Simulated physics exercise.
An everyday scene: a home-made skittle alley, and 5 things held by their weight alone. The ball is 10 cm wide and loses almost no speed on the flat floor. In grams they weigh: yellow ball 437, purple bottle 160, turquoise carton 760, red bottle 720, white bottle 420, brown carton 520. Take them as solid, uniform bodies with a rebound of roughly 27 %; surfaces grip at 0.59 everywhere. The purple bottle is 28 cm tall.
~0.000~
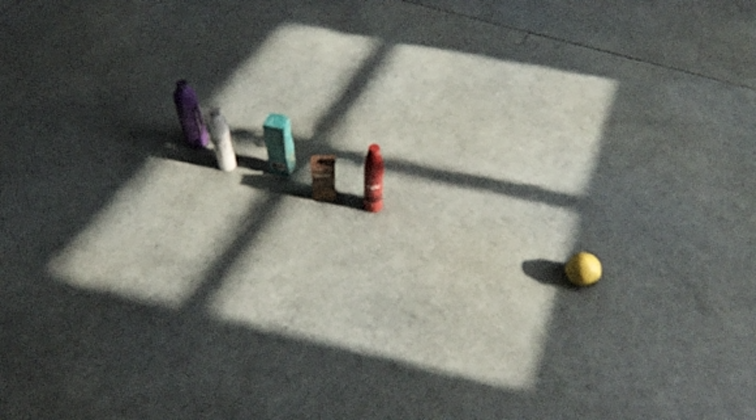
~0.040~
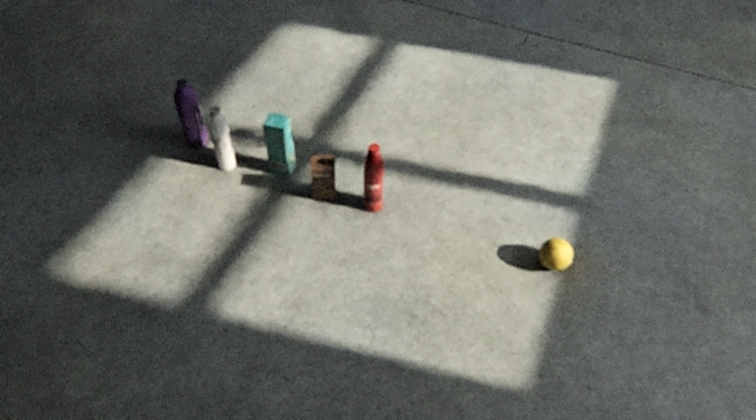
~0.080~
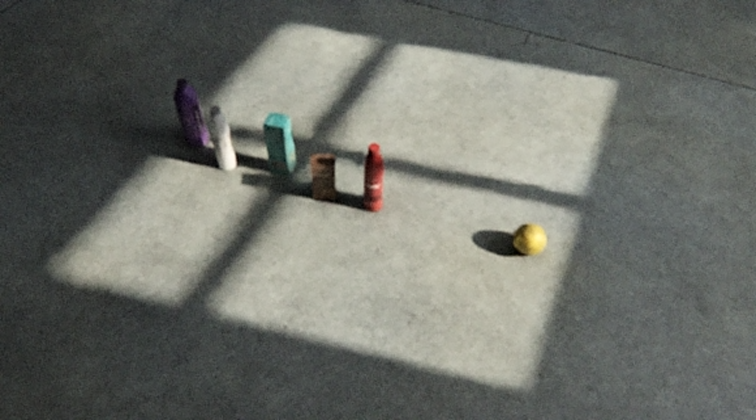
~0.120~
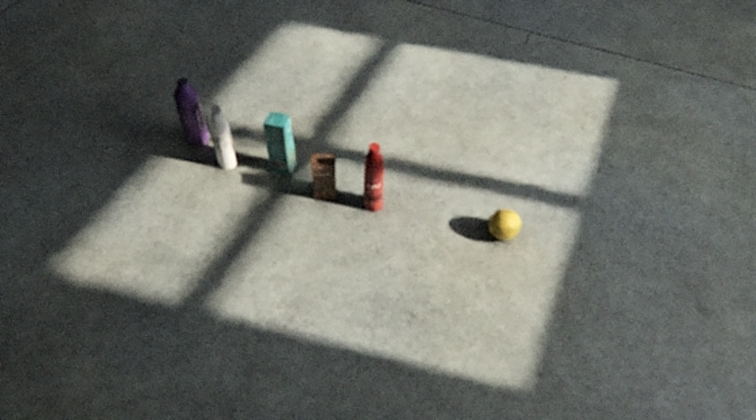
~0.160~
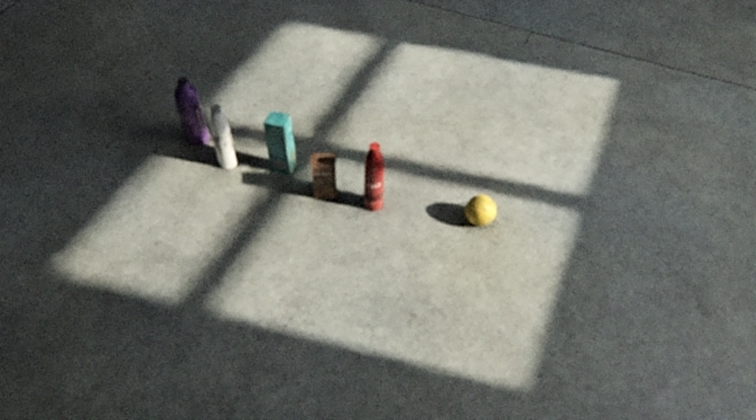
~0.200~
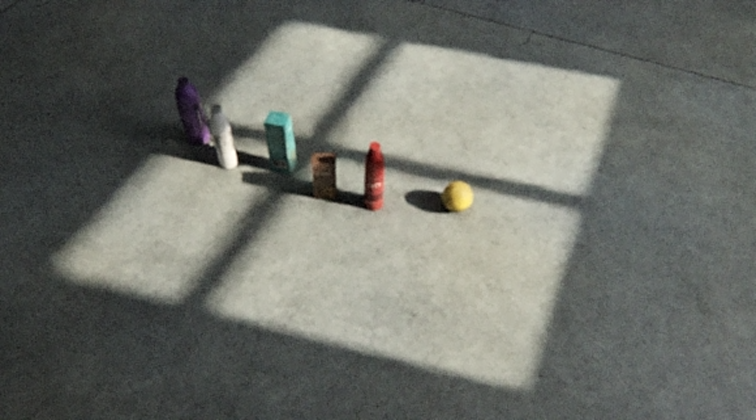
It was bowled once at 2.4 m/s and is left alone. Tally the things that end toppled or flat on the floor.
In all, zero.
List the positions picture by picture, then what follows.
In the first frame, ball 0 cm along; yellow ball (583, 269); purple bottle (190, 113); turquoise carton (280, 146).
In the second frame, ball 10 cm along; yellow ball (556, 254); brown carton (324, 178).
In the third frame, ball 19 cm along; yellow ball (530, 239); white bottle (222, 138).
In the fourth frame, ball 29 cm along; yellow ball (505, 224); red bottle (374, 177).
In the fifth frame, ball 38 cm along; yellow ball (480, 210); brown carton (324, 177).
In the sixth frame, ball 47 cm along; yellow ball (457, 197); purple bottle (191, 111); turquoise carton (281, 144).
After 0.40 s, ball 95 cm along; yellow ball near (351, 136).
After 0.70 s, ball 165 cm along; yellow ball near (222, 61).
After 1.00 s, things are still on the move.
By the end (1.1 s), all 5 in place, give or take 8 cm. Seen from the same camera at the end, purple bottle near (191, 111), turquoise carton near (281, 144).
